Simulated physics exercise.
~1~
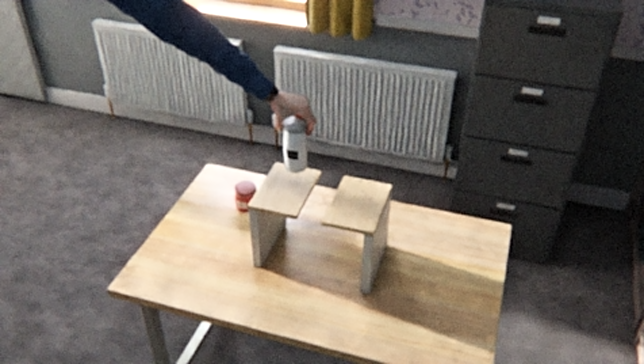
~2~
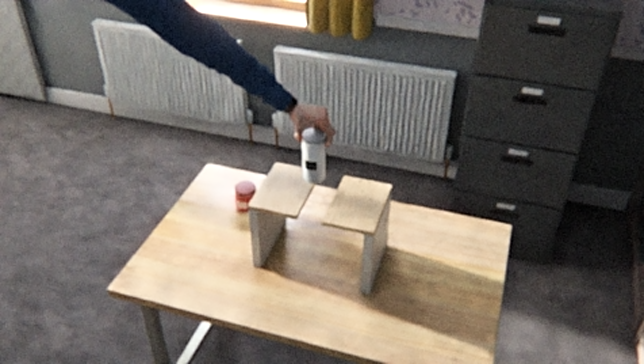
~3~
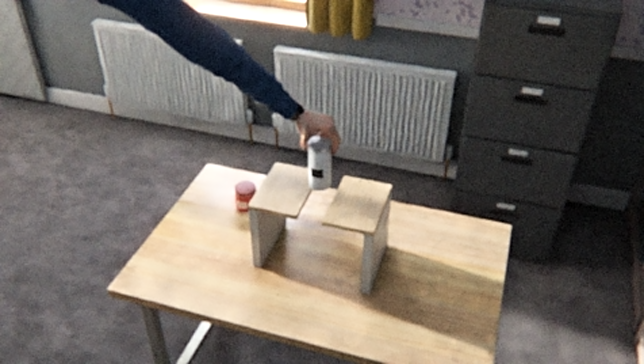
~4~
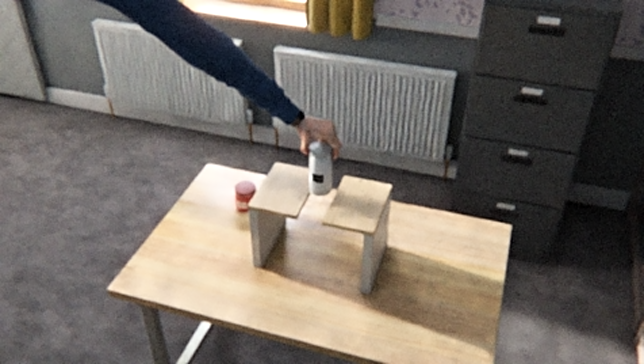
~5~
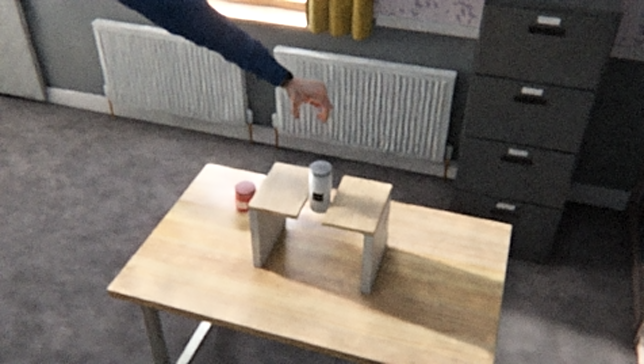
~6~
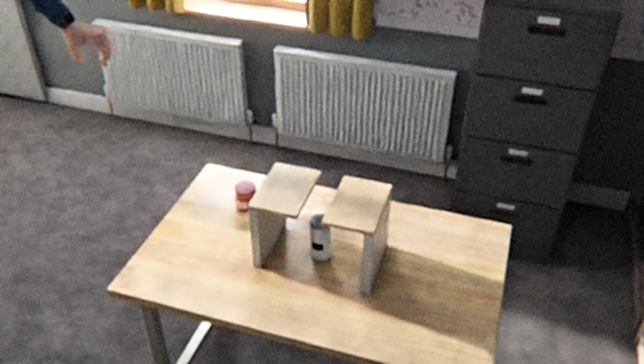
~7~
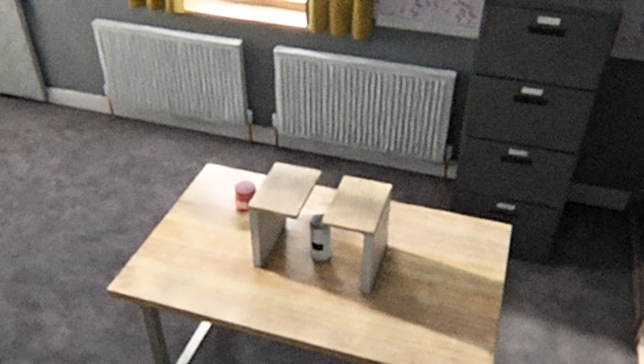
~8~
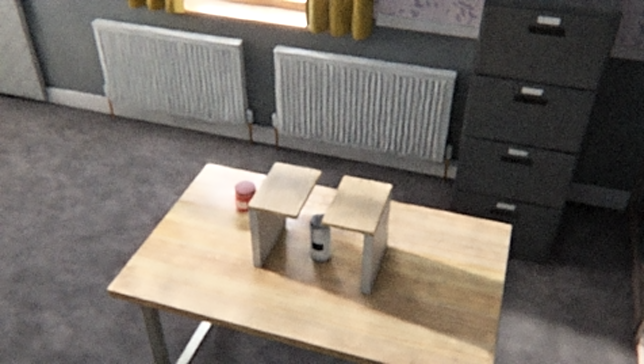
White jar lowered by a hand over a gapped wooden stand, released, dropping through and standing upright on the table below.
